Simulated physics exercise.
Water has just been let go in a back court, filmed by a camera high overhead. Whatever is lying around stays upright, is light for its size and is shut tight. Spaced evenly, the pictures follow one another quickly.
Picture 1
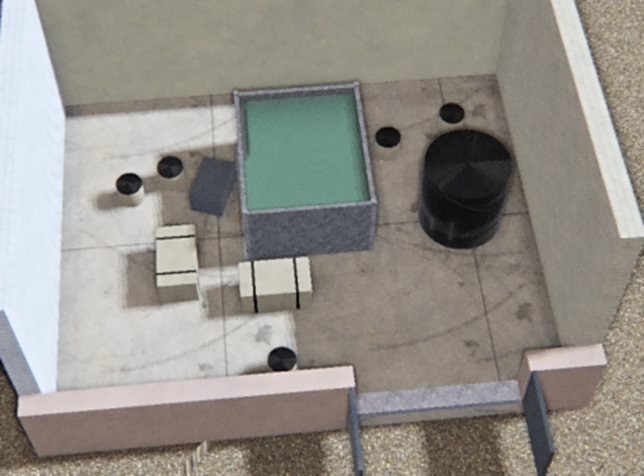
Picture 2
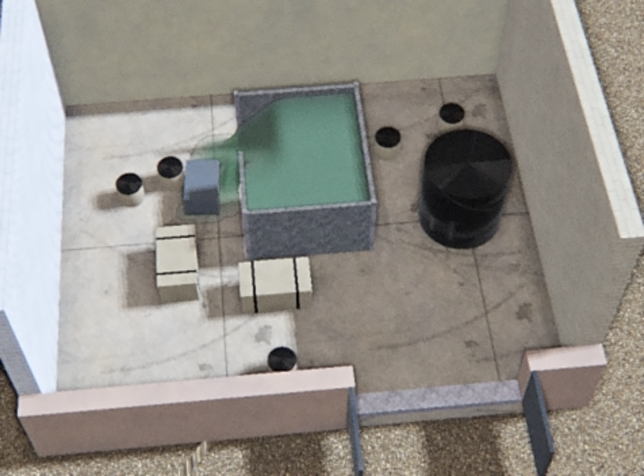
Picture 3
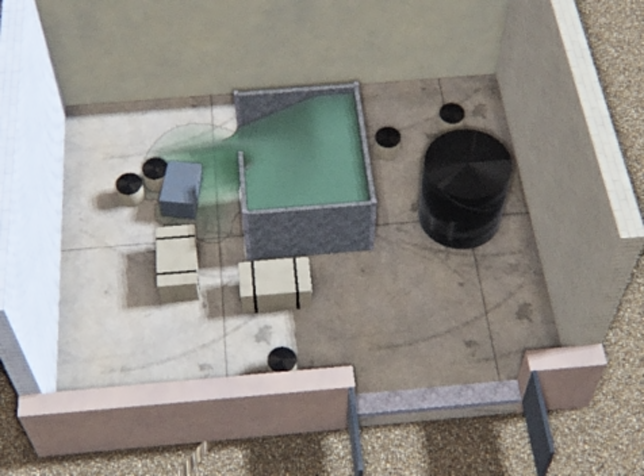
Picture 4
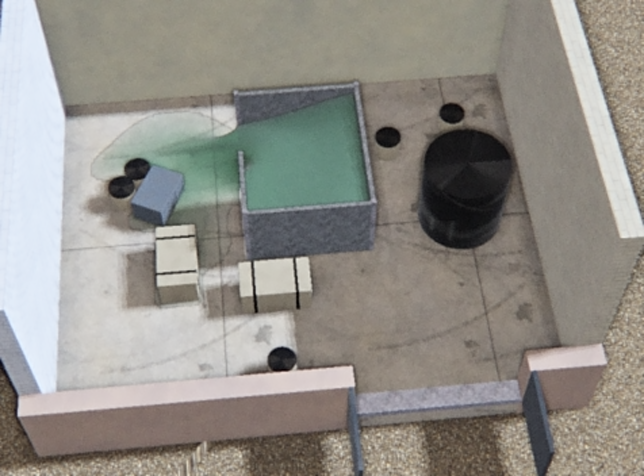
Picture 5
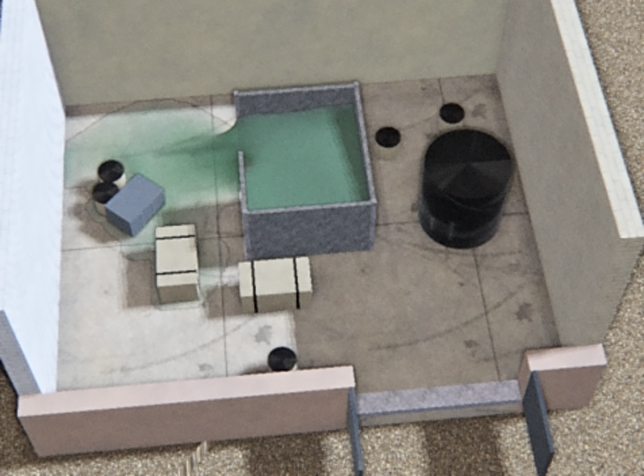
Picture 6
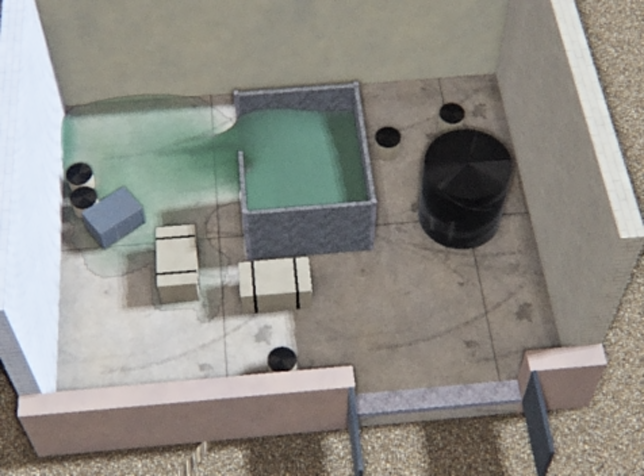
In a walled courtyard, green water spills from a tank and pushes a gray box and two pails left.
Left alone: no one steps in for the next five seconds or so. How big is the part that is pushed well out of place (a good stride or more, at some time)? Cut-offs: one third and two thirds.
Between one third and two thirds.
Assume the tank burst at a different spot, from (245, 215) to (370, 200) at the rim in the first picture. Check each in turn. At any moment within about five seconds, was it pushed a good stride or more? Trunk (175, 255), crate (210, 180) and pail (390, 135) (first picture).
Result per item - short of that distance / short of that distance / short of that distance.
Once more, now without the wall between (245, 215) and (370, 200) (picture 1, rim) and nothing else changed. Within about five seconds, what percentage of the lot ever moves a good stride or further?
Estimate: Close to 50 in a hundred.
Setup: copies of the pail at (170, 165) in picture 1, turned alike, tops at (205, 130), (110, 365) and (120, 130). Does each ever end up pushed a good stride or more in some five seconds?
Result by item: Gets dislodged / gets dislodged / gets dislodged.
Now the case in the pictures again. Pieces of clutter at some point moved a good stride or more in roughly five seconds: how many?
4 in total.
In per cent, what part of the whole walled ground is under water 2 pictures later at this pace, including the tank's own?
I'd put it near 30 percent.
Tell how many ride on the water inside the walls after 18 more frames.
By my tally, 0.
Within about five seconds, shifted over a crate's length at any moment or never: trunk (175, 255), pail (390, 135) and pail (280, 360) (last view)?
Entry one never gets that far, entry two never gets that far, entry three gets that far.
A moment on, 3 of 8 are well off their spots; 3 afloat.
Next, 3 of 8 are well off their spots; 0 afloat.
Later, 4 of 8 are well off their spots; 0 afloat.
In the end, 4 of 8 are well off their spots, and 4 have been at some point; 0 afloat.
